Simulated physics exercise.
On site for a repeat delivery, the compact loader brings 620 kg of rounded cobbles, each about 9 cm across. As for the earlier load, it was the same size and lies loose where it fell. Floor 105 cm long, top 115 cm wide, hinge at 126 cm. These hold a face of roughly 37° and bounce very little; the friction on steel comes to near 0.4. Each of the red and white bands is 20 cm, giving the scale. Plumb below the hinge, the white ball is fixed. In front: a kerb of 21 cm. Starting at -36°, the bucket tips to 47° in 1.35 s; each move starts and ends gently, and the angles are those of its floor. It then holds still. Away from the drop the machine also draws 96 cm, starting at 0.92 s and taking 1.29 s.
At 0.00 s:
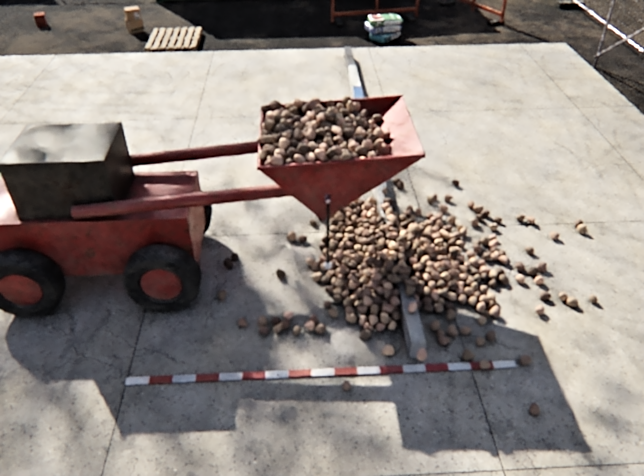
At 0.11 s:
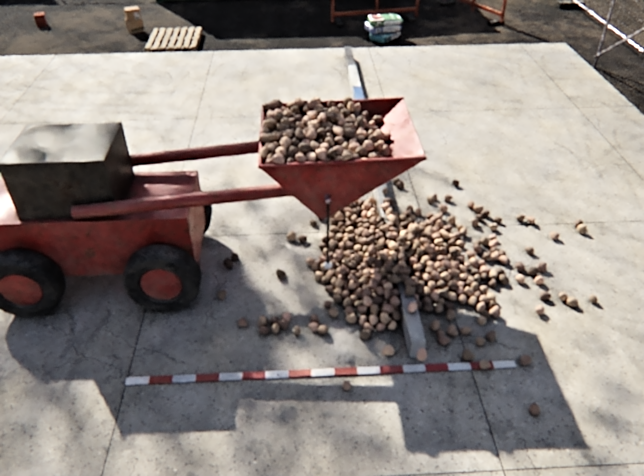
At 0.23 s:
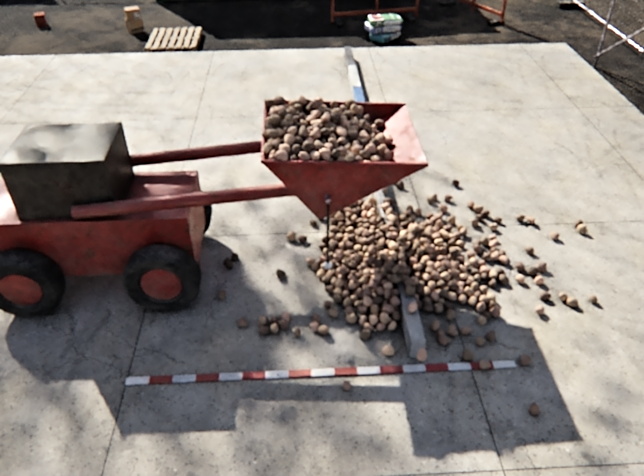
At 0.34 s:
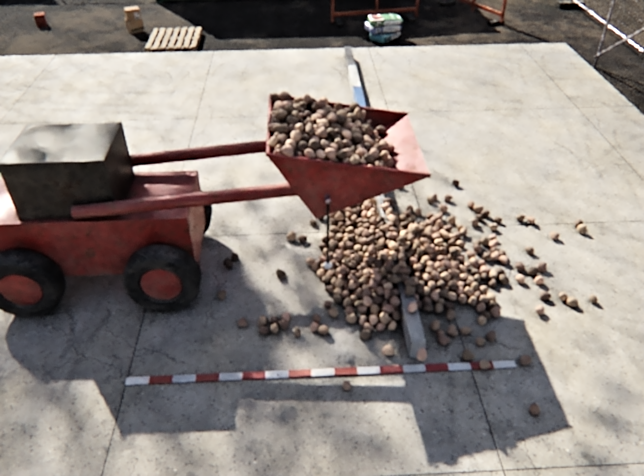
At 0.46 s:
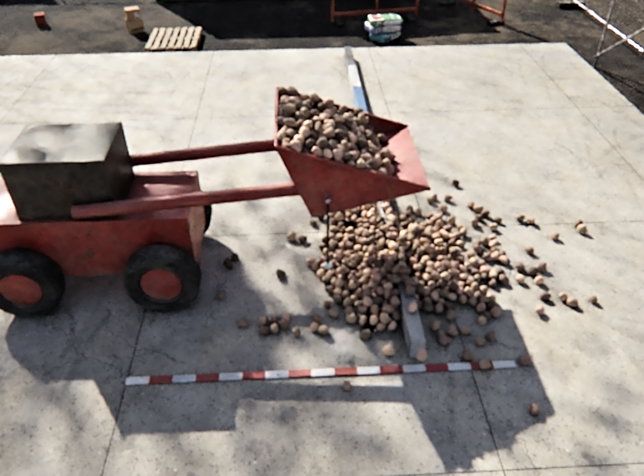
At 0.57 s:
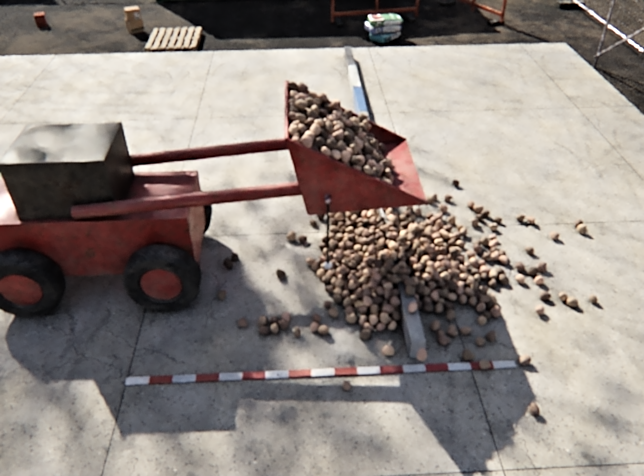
A red loader's raised bucket gradually tilts down to the right, its rounded cobbles shifting inside.
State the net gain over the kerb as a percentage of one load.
32 %.
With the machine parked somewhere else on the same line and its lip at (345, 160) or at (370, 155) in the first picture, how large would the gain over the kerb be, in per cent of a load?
Around 0 and 0 percent respectively.
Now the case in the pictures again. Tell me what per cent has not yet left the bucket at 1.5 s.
About 15 percent is still in there.
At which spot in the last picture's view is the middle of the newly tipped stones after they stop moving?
I'd point to about (368, 250).
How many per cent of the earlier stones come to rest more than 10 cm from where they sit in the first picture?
About 20 per cent.
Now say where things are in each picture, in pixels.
In the first picture, the bucket is at -36°, its lip at (425, 156); the top of the load is at (308, 114). The earlier load is highest near (389, 247), 29 cm above ground level, 58 % on this side of the kerb, 44 % over the kerb.
In the second picture, the bucket is at -34°, its lip at (426, 158); the top of the load is at (306, 113); the stones move at 0.2 m/s on average.
In the third picture, the bucket is at -30°, its lip at (428, 165); the top of the load is at (300, 112); the stones move at 0.3 m/s on average.
The fourth picture shows lip at (430, 176), floor tilted -23°, highest stones at (289, 106); the stones move at 0.4 m/s on average.
In the fifth picture, the bucket is at -14°, its lip at (430, 189); the top of the load is at (291, 101); the stones move at 0.5 m/s on average.
In the sixth picture, the bucket is at -4°, its lip at (427, 203); the top of the load is at (299, 97); the stones move at 0.5 m/s on average.
After 1.0 s the floor is at 34°; in per cent of one load, 98 in the bucket, 60 on this side of the kerb, 44 over the kerb; the foremost stones are at (578, 262).
After 1.5 s the floor is at 47°; in per cent of one load, 15 in the bucket, 119 on this side of the kerb, 68 over the kerb; the foremost stones are at (578, 262).
After 2.7 s the floor is at 47°; in per cent of one load, 0 in the bucket, 126 on this side of the kerb, 76 over the kerb; the foremost stones are at (580, 261).
After 5.4 s the floor is at 47°; in per cent of one load, 0 in the bucket, 126 on this side of the kerb, 76 over the kerb; the foremost stones are at (580, 261). Net gain over the kerb, 32.
